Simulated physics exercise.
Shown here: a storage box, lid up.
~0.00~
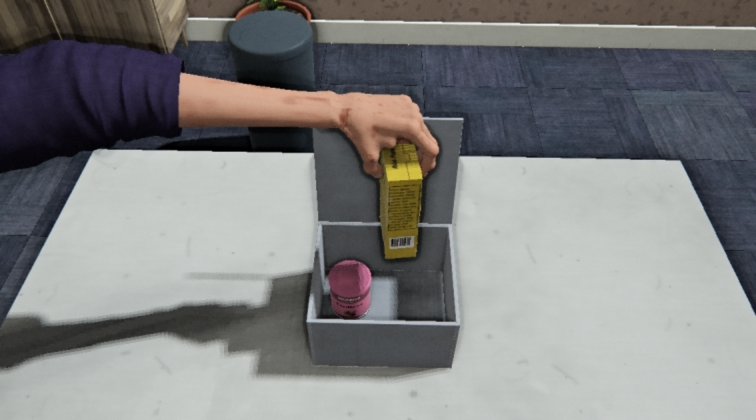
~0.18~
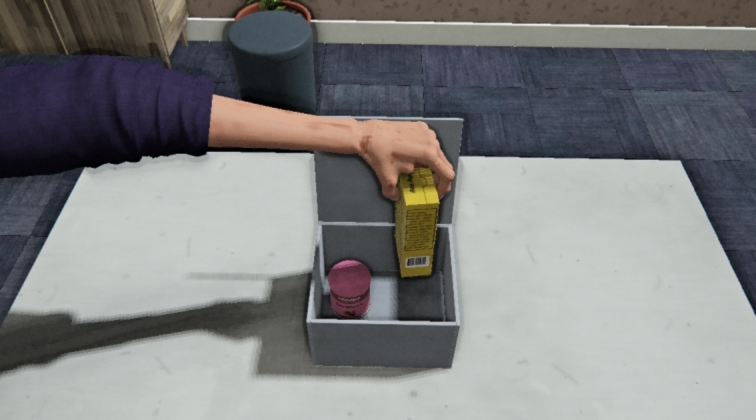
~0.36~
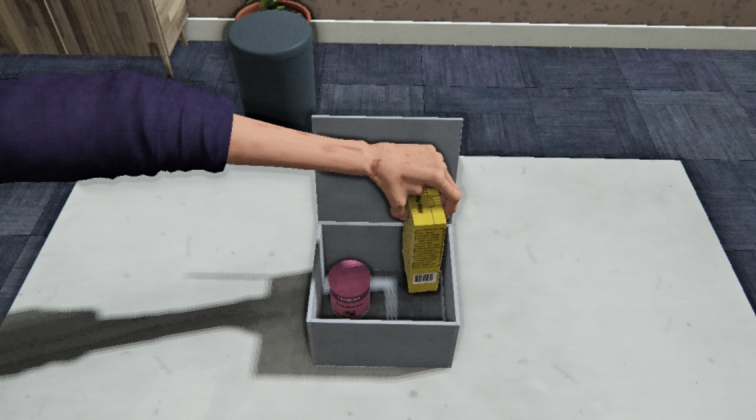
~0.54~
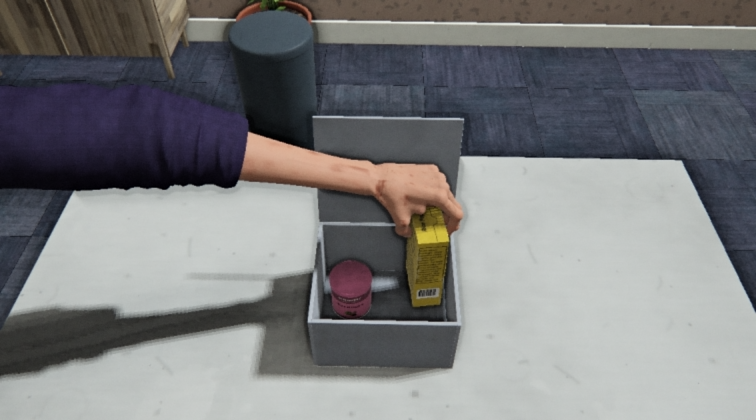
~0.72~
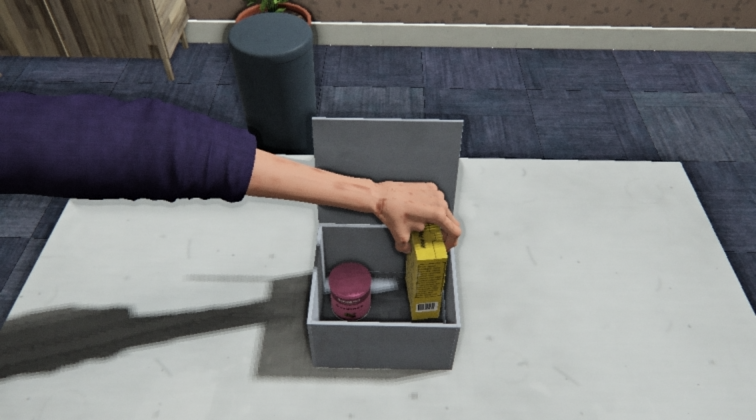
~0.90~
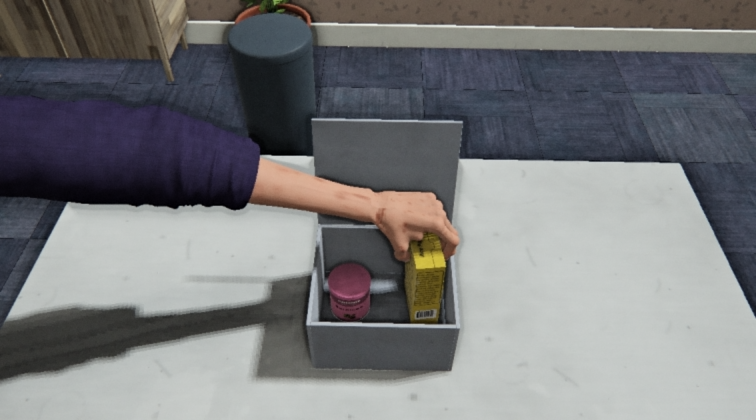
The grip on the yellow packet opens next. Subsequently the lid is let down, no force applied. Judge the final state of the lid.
The lid is not fully down.
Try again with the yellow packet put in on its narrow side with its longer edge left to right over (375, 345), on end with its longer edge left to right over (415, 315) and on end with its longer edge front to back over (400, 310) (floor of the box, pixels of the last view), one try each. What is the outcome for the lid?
Try one: The lid comes all the way down; try two: It remains open; try three: It remains open.
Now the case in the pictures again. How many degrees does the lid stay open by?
I'd put it at roughly 40°.
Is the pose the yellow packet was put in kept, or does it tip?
Well, the yellow packet stays just as set.
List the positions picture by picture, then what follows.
In the first frame, coming down; yellow packet (399, 199); pink tin (350, 291).
In the second frame, coming down; yellow packet (415, 220); pink tin (350, 291).
In the third frame, coming down; yellow packet (422, 238); pink tin (350, 291).
In the fourth frame, coming down; yellow packet (425, 255); pink tin (351, 291).
In the fifth frame, coming down; yellow packet (424, 269); pink tin (351, 293).
In the sixth frame, in place under the hand; yellow packet (423, 277); pink tin (350, 294).
After 2.20 s, lid 78° above the rim.
After 2.70 s, lid 48° above the rim.
In the end (6.5 s), lid 38° above the rim; both unmoved. At the end, from the last picture's camera, yellow packet near (424, 288).
